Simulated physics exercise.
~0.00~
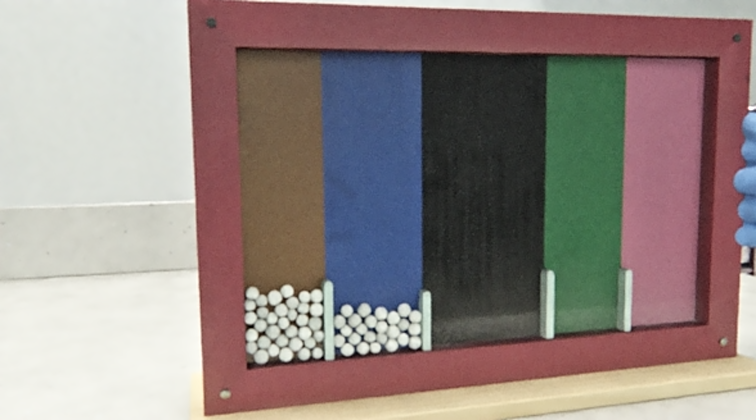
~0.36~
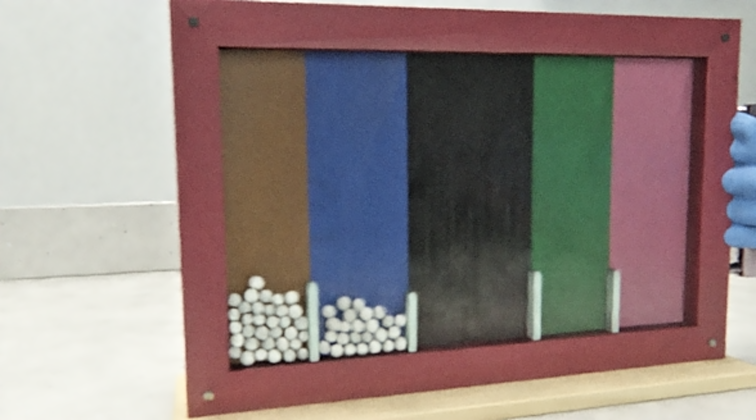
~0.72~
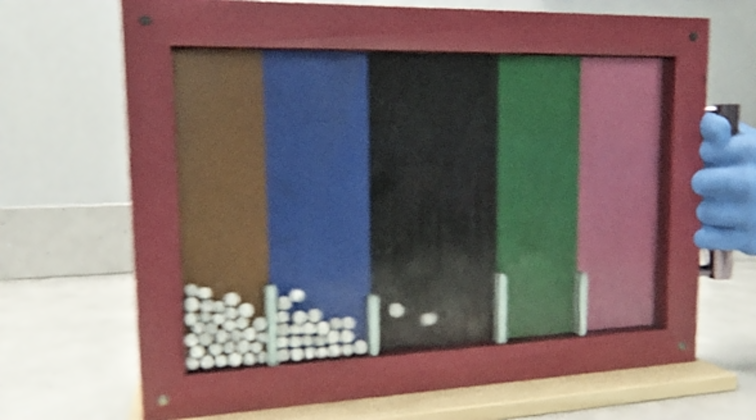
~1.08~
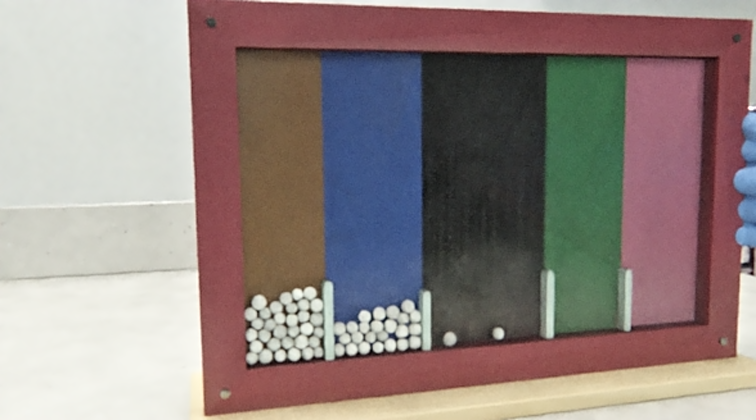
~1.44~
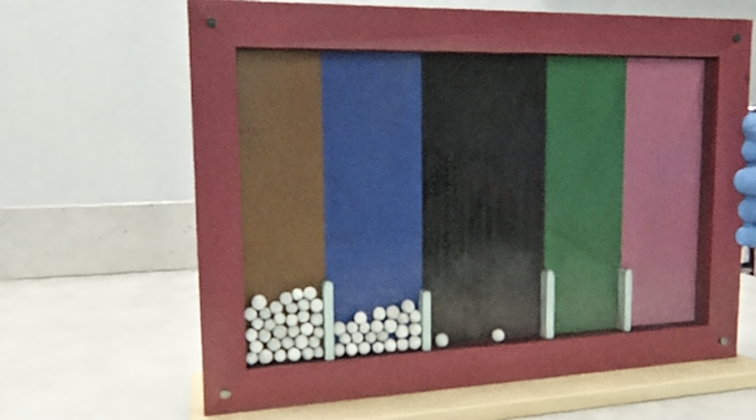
On a pale counter, a blue-gloved hand at the right shifted a red-framed case of white balls left and then back right; a few balls hopped dividers, and it ended still, with most in the brown and blue strips and two in the black.
